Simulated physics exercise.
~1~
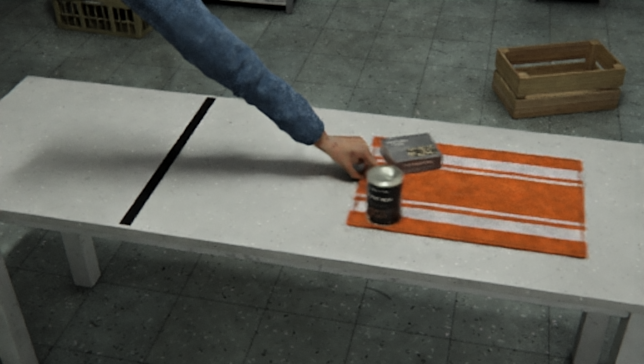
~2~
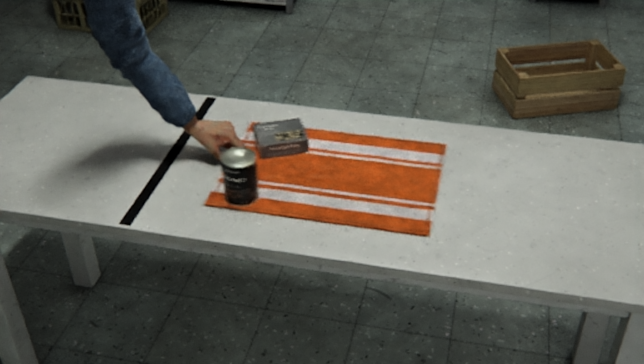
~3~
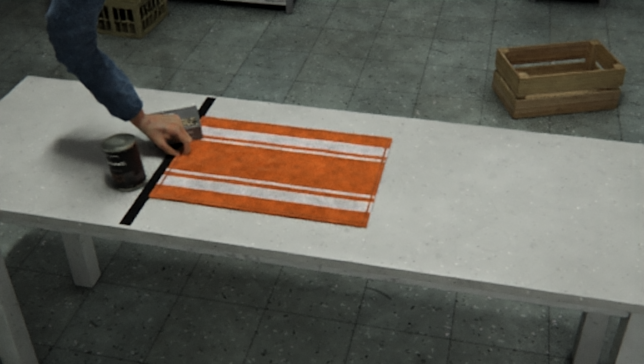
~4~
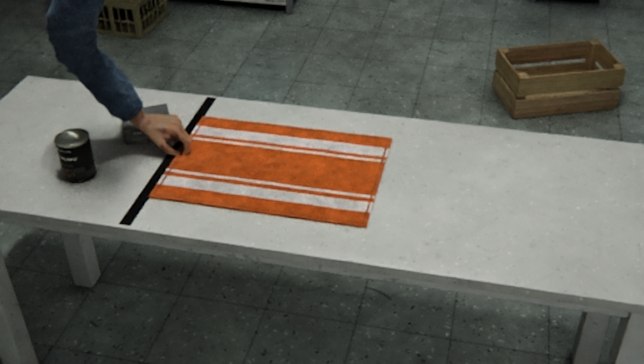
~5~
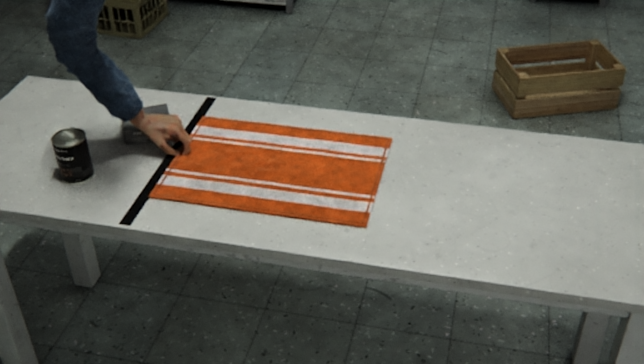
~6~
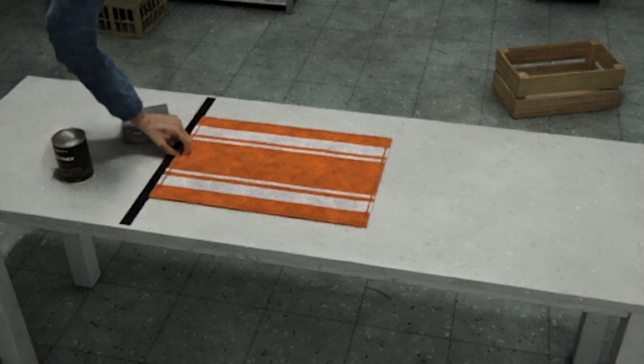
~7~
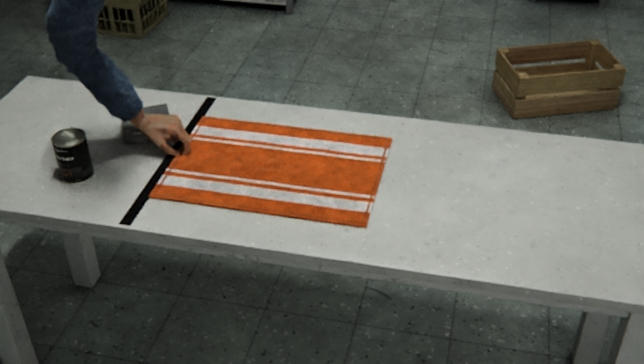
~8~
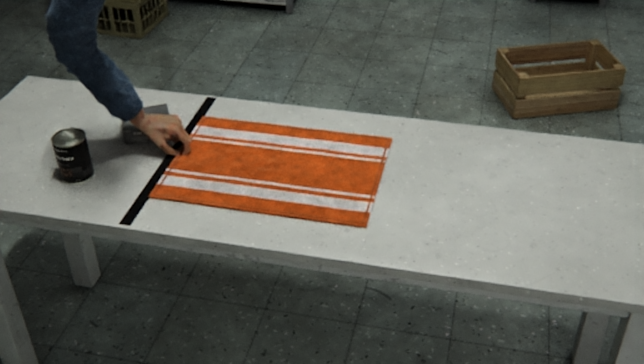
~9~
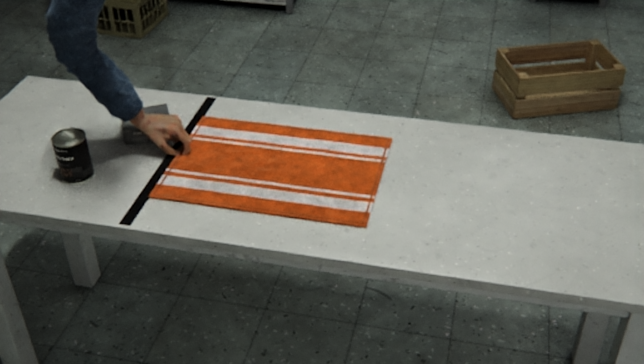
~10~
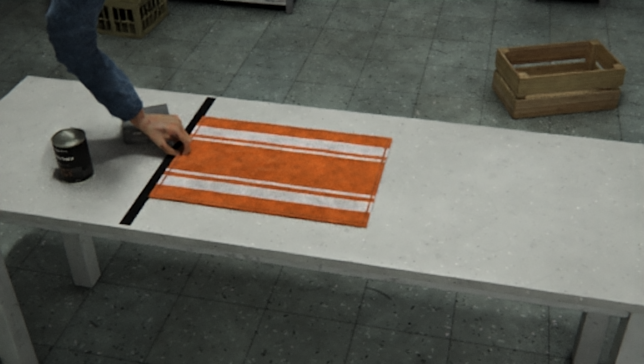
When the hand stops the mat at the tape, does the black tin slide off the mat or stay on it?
The black tin slides off the front of the mat and comes to rest upright on the table.
